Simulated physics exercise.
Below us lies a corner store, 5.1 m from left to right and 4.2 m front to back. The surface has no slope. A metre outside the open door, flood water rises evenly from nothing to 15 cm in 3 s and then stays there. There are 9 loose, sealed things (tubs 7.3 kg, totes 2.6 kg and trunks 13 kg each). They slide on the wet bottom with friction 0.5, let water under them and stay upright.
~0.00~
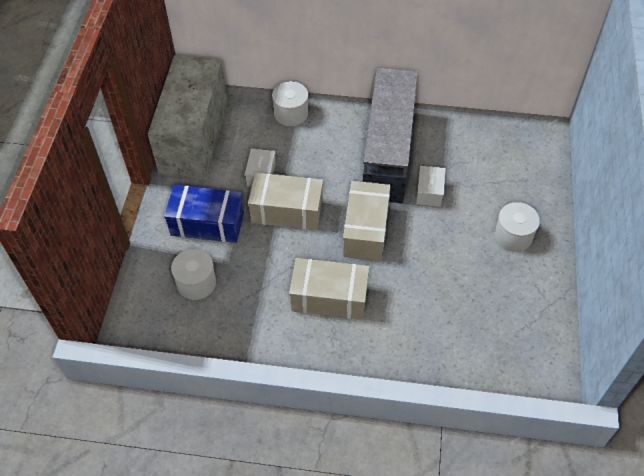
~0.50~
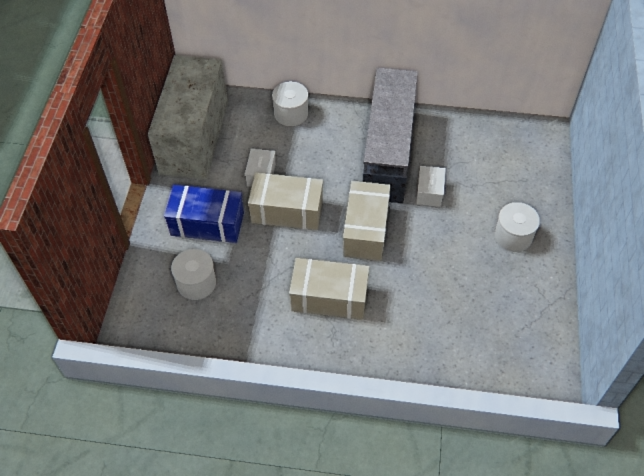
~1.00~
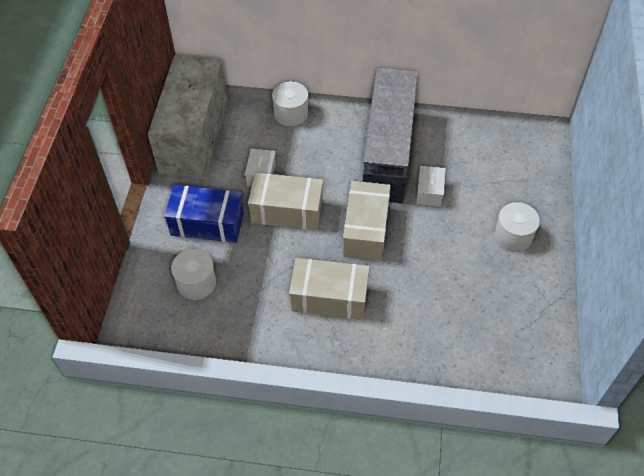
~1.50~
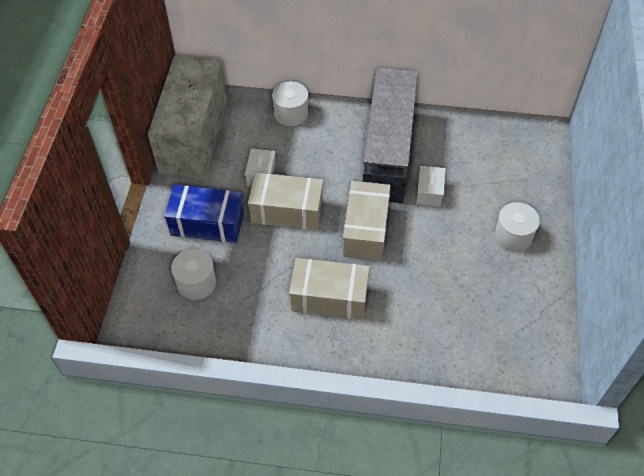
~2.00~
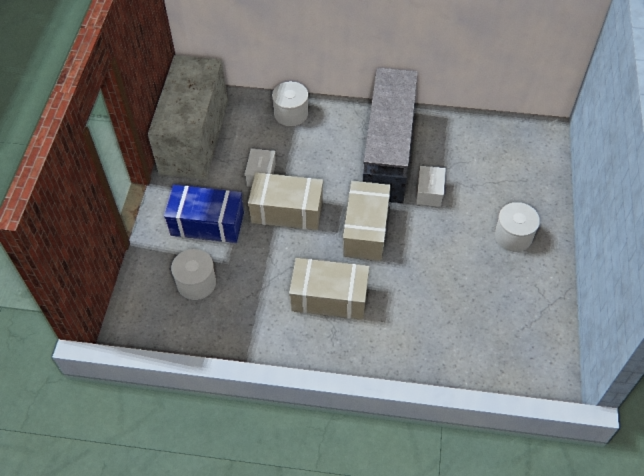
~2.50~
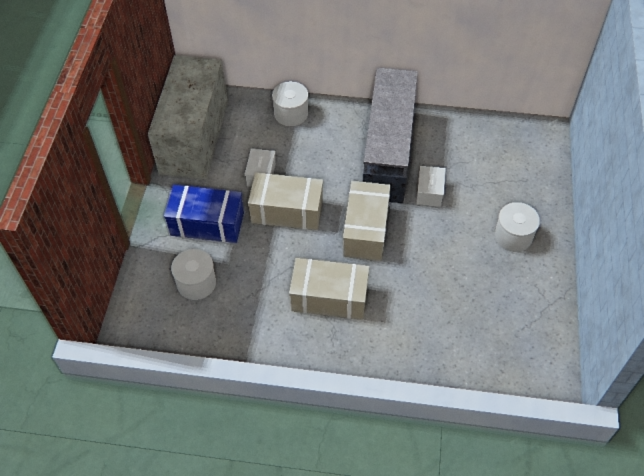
Greenish water covering the ground around a corner store and just edging in at the left doorway, the trunks inside staying still.
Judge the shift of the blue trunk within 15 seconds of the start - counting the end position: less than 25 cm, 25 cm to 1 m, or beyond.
Blue trunk travels far.
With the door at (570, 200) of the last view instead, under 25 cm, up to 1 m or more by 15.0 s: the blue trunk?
Then the blue trunk holds its place.
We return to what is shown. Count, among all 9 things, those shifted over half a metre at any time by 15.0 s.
That makes 8.
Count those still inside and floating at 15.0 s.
At that moment 7.
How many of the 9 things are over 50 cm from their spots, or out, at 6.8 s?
By then 2.
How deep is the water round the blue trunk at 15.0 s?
About 5 cm.
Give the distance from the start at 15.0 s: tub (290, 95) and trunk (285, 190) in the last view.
In that order: 100 cm, 300 cm.
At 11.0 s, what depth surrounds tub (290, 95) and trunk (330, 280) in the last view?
Roughly 5 and 4 cm.
After 3.5 s the blue trunk is near (212, 206), 0.1 m from its start, aground; 0 afloat.
After 6.8 s the blue trunk is near (265, 254), 1.0 m from its start, afloat; 3 afloat.
After 11.0 s the blue trunk is near (294, 341), 2.0 m from its start, afloat; 5 afloat.
After 15.0 s the blue trunk is near (278, 348), 2.0 m from its start, afloat; 7 afloat.
